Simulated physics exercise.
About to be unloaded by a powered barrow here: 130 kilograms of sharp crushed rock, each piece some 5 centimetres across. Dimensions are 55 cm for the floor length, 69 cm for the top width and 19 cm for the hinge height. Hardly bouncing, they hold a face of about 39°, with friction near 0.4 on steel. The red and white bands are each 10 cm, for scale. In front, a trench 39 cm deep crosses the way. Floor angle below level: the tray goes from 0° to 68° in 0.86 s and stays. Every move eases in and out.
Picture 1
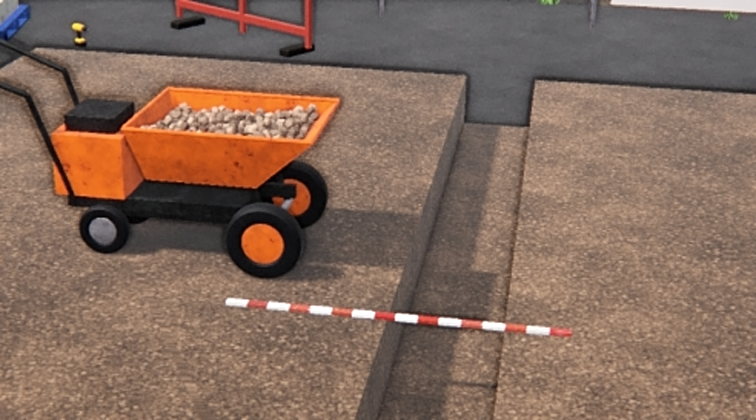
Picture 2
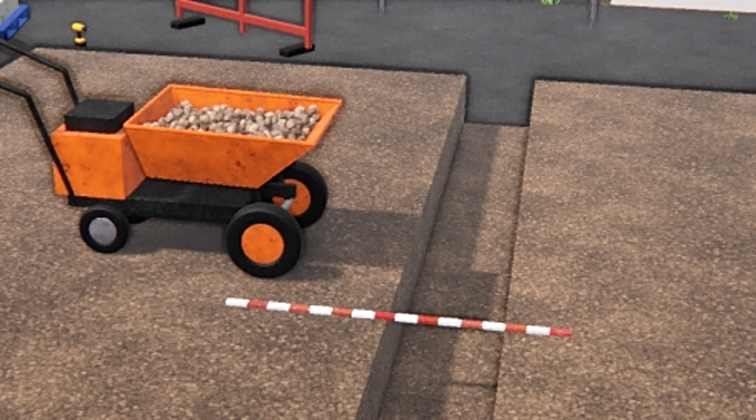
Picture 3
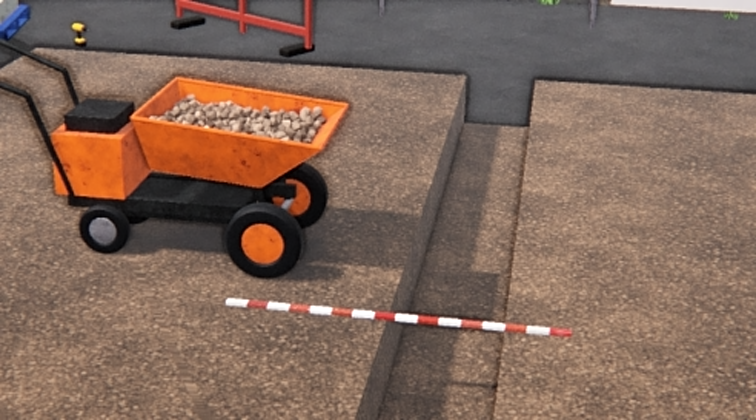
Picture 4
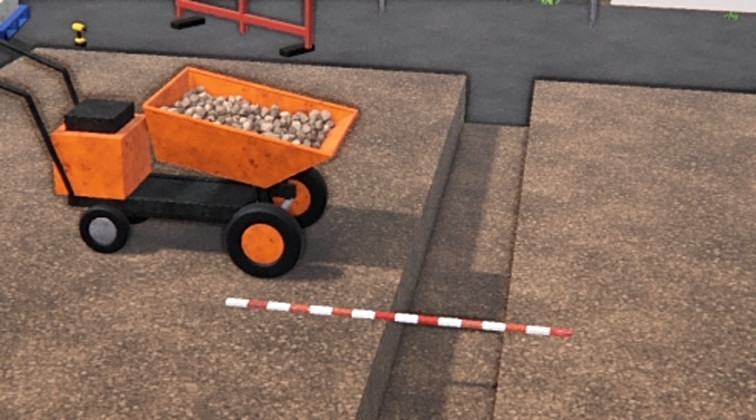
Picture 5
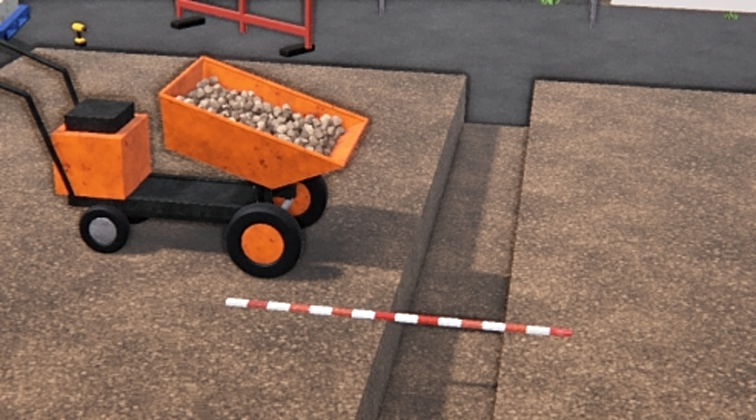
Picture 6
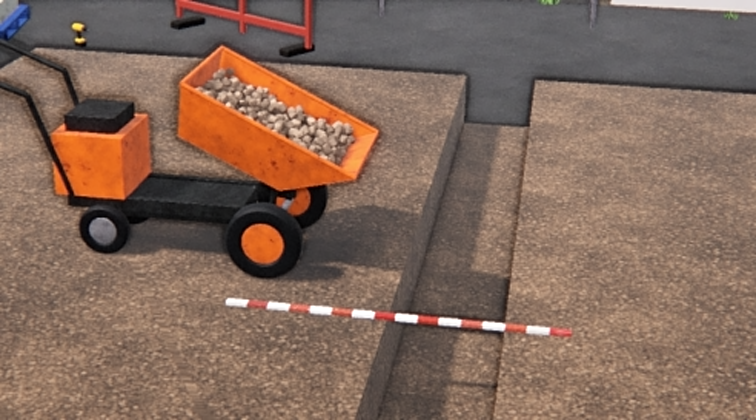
A brown, gritty ground surface cut by a narrow trench is seen from above at an angle, with dark paving and a red barrier behind. An orange powered barrow with black wheels, loaded with pale brown stones, stands on the left, while a red and white banded rod lies across the trench. The barrow's tray slowly starts tilting, its rear rising and its lip dipping rightward, while the chassis and camera stay still.
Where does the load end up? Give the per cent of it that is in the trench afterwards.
Some 100 per cent of it.
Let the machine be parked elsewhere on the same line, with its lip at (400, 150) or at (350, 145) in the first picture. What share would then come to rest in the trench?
Roughly 65 in a hundred from the first, 100 in a hundred from the second.
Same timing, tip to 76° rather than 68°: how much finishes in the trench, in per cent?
The trench would hold about 95% of it.
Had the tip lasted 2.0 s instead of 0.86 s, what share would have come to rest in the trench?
100 per cent.
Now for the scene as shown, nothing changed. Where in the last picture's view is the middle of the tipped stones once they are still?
The tipped stones centre close to (456, 322).
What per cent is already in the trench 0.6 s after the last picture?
By that moment, roughly 25 per cent of the load.
Then, 0.3 s after the last picture the floor is at 57°, 100 % in the tray; the foremost stones are at (380, 203).
Then, 0.6 s after the last picture the floor is at 68°, 71 % in the tray, 2 % short of the trench, 27 % in the trench; the foremost stones are at (450, 305).
Then, 0.9 s after the last picture the floor is at 68°, 19 % in the tray, 1 % short of the trench, 80 % in the trench; the foremost stones are at (503, 329).
Then, 2.9 s after the last picture the floor is at 68°, 0 % in the tray, 100 % in the trench; the foremost stones are at (505, 315).
